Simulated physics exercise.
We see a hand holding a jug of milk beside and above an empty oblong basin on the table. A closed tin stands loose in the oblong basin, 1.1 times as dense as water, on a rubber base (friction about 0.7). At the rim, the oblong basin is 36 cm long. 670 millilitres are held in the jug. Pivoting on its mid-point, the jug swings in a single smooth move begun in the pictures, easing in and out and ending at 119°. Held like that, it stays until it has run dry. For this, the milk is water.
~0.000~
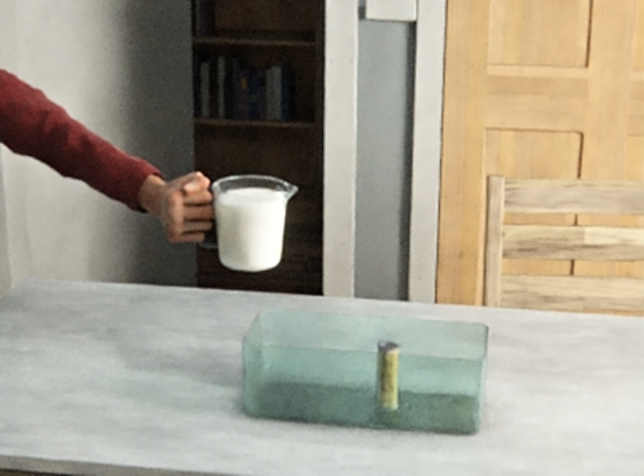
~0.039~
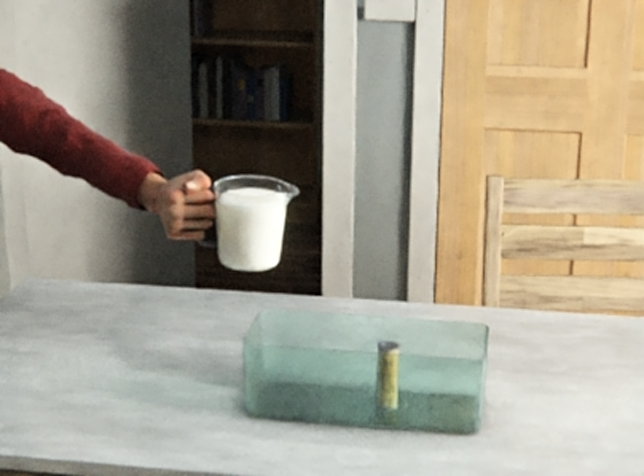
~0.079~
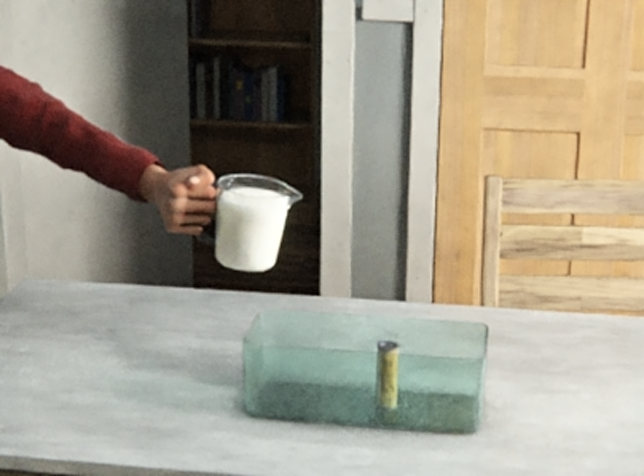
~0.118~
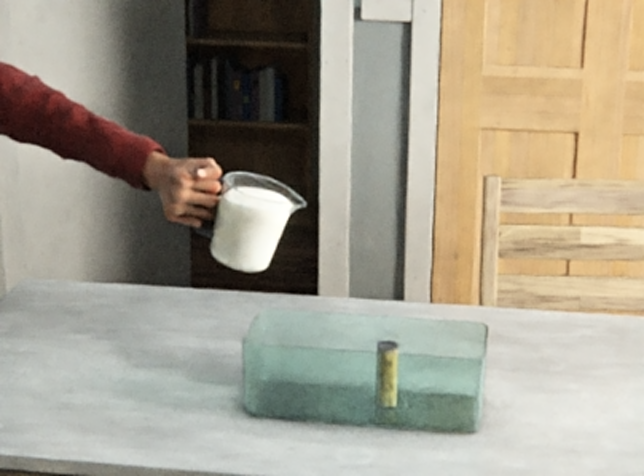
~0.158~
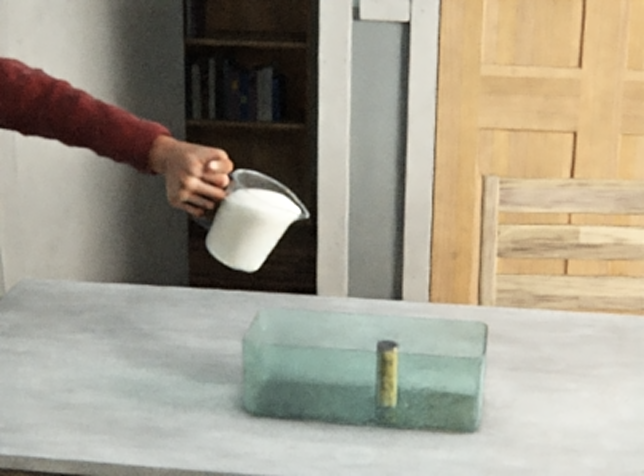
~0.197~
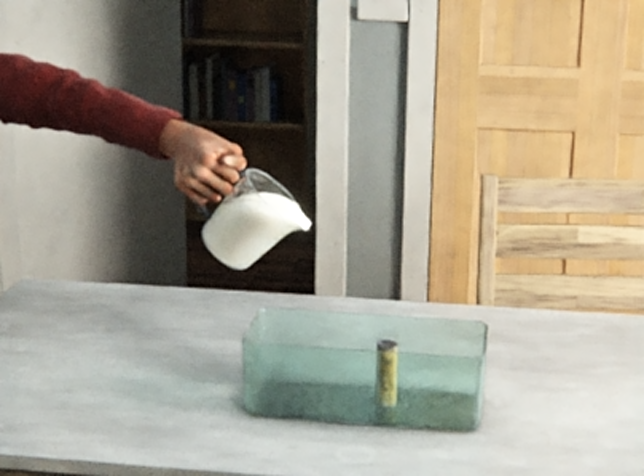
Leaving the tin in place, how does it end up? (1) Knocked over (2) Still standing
Still standing.
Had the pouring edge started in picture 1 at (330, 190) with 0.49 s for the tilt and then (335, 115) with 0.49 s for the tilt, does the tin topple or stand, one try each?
In the first try it comes down; in the second it comes down.
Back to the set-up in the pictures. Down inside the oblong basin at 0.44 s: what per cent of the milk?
30 %, more or less.
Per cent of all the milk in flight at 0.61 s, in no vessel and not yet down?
Around 12 percent of it is airborne.
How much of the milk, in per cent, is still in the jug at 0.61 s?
Around 3 in a hundred is still there.
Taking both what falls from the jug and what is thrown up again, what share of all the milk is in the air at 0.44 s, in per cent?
Around 34 in a hundred.
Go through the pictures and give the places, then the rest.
It leans 0°; its right rim is at (298, 190); the milk meets the walls at (218, 195) and (285, 198); the oblong basin's rim runs from (252, 327) to (487, 343); the tin's top is at (388, 348), in the first picture.
It leans 2°; its right rim is at (299, 191); the milk meets the walls at (218, 194) and (285, 199), in the second picture.
It leans 8°; its right rim is at (302, 196); the milk meets the walls at (221, 192) and (287, 201), in the third picture.
It leans 16°; its right rim is at (306, 204); the milk meets the walls at (225, 191) and (292, 204), in the fourth picture.
It leans 28°; its right rim is at (309, 216); the milk meets the walls at (222, 204) and (295, 208), in the fifth picture.
It leans 41°; its right rim is at (310, 229); the milk meets the walls at (217, 211) and (304, 220); 1 per cent is over the edge, in the sixth picture.
After 0.44 s the tilt is 115° and 36 per cent is still to pour; the tin stands where it began.
After 0.61 s the tilt is 119° and 3 per cent is still to pour; the tin stands where it began.
After 0.79 s the tilt is 119° and 0 per cent is still to pour; the tin stands where it began.
After 0.99 s the tilt is 119° and 0 per cent is still to pour; the tin stands where it began.
In the end the tin stands where it began.
